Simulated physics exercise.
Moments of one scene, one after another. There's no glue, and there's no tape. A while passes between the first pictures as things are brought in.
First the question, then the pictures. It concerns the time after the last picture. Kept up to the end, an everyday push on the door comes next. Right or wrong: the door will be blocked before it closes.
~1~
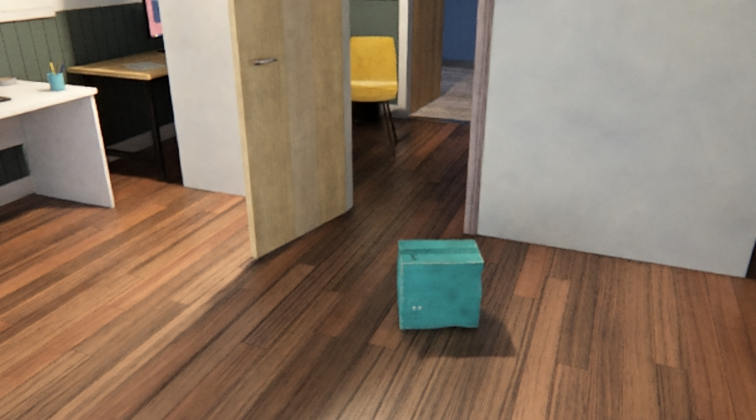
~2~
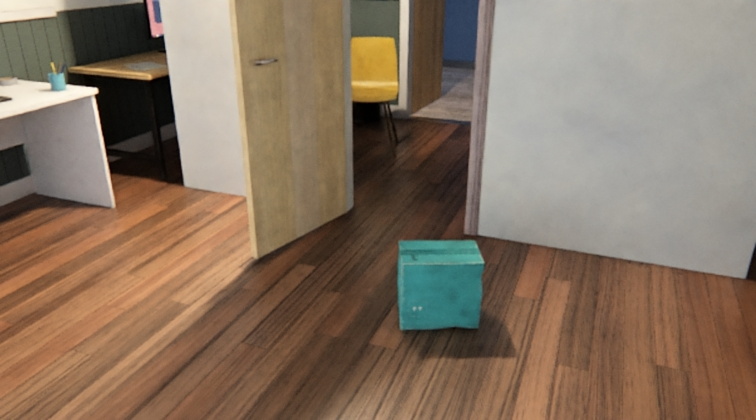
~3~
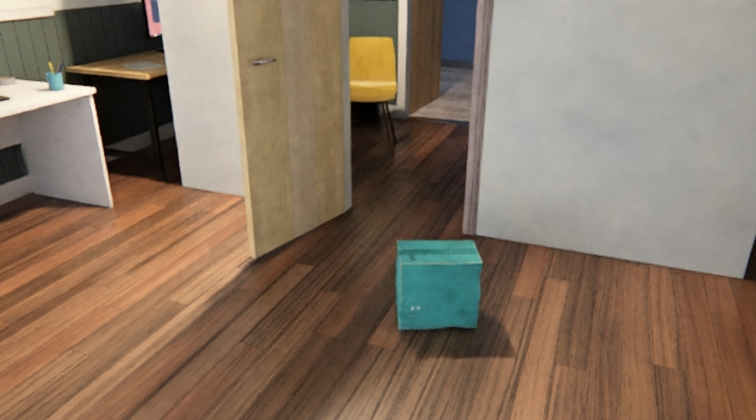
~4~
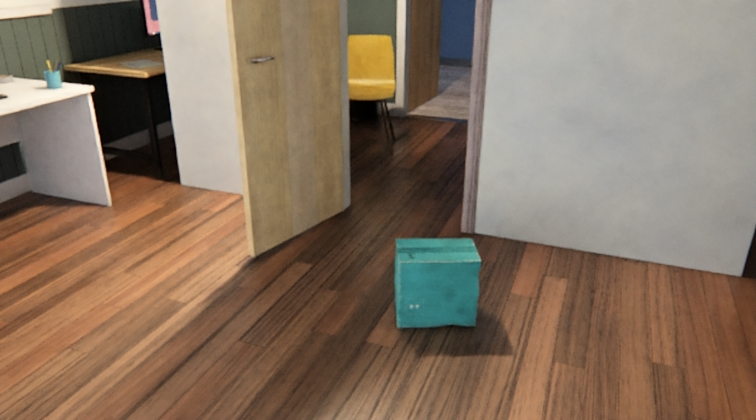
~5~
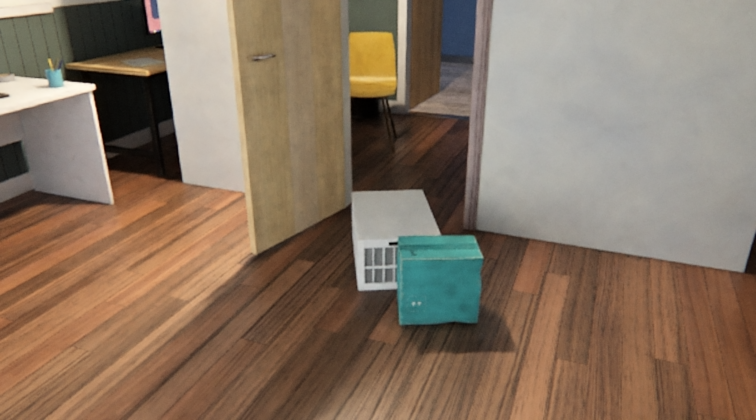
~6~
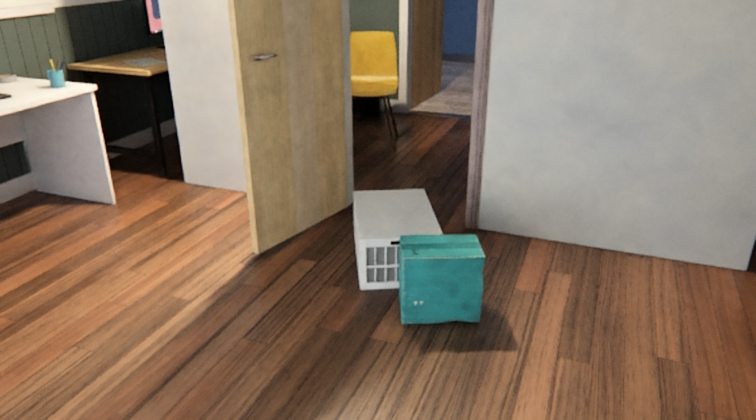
Right.
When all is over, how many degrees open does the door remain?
Roughly 60°.
Then, 0.40 s past the last view, door 95° open.
Then, 0.70 s past the last view, door 81° open.
Then, 1.00 s past the last view, door 64° open.
Finally, door 61° open; both still in place. Final places as the last picture's camera would see them, white chest near (396, 235).
